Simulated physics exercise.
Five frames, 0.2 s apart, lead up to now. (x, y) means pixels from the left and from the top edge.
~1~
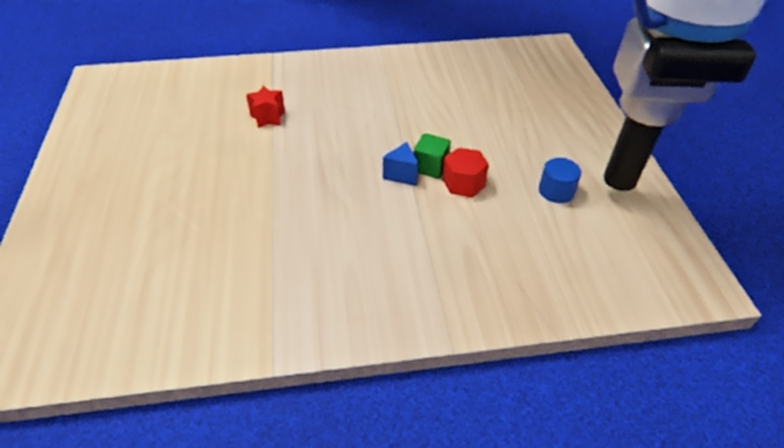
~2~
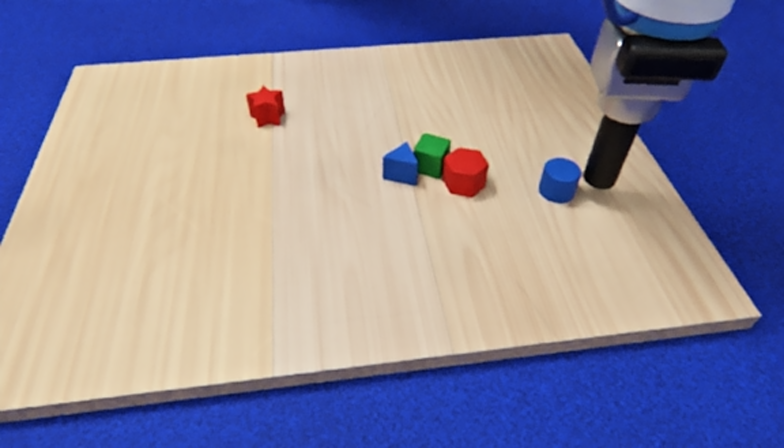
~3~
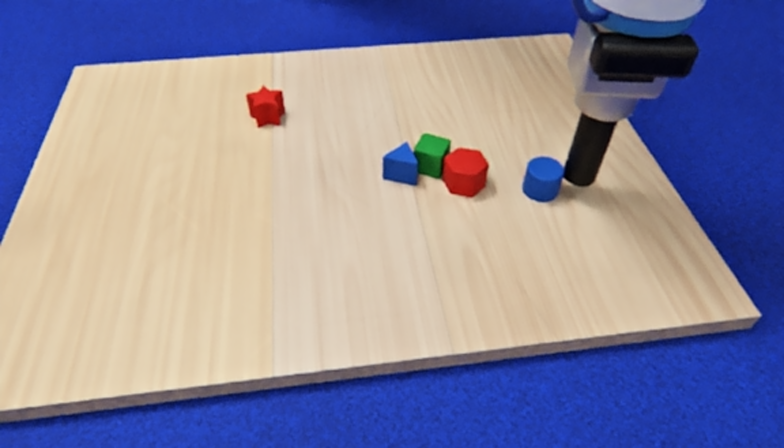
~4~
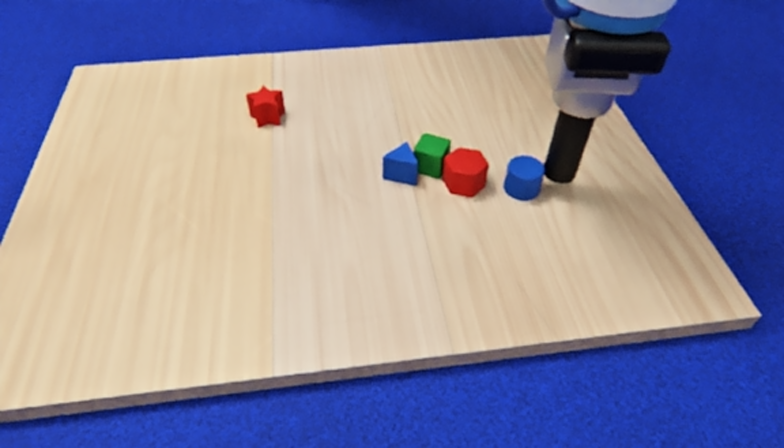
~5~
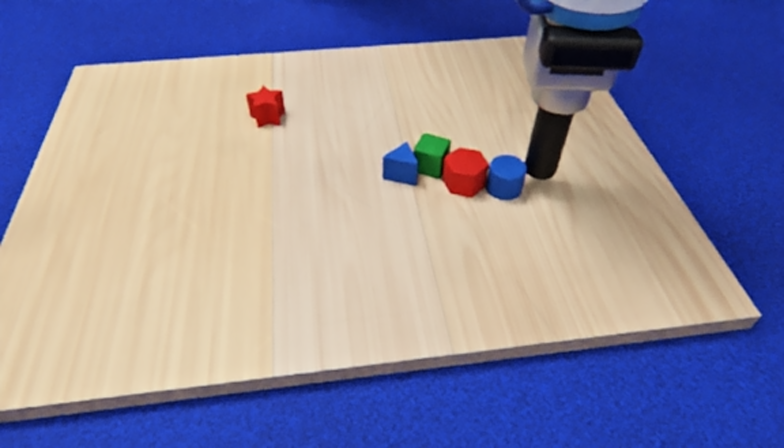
At the start, a black-tipped robotic tool stands to the right of a blue cylinder on a wooden board, with a red hexagon, green block and blue triangle clustered nearby and a red star farther left. The tool moves left, meets the cylinder and pushes it left beside the red hexagon.
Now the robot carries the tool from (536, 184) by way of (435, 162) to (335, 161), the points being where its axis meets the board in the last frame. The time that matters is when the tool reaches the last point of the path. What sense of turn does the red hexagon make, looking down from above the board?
The block turns clockwise.
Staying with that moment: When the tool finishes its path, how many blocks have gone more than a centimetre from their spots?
Three or more get moved.
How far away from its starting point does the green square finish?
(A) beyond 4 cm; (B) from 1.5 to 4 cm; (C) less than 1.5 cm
I choose A.
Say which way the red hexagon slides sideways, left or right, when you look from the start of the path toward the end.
Left side.
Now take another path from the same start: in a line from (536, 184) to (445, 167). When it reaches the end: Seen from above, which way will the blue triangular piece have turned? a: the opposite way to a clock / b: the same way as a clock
a - the opposite way to a clock.
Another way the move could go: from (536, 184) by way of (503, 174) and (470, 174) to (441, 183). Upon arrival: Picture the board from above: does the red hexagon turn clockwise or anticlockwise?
Looking down on the board, it turns clockwise.
What follows on the original path. One third of the way, tool at (470, 153); green square at (428, 142), turned 20° clockwise; red hexagon at (439, 170), turned 60° clockwise; blue circular block at (479, 169).
Two thirds of the way, tool at (402, 145); blue triangular piece at (371, 161), turned 75° anticlockwise; green square at (370, 144), turned 25° anticlockwise; red hexagon at (439, 170), turned 60° clockwise; blue circular block at (479, 169).
At the end, tool at (333, 147); blue triangular piece at (369, 162), turned 90° anticlockwise; green square at (313, 156), turned 95° anticlockwise; red hexagon at (439, 170), turned 60° clockwise; blue circular block at (479, 169).
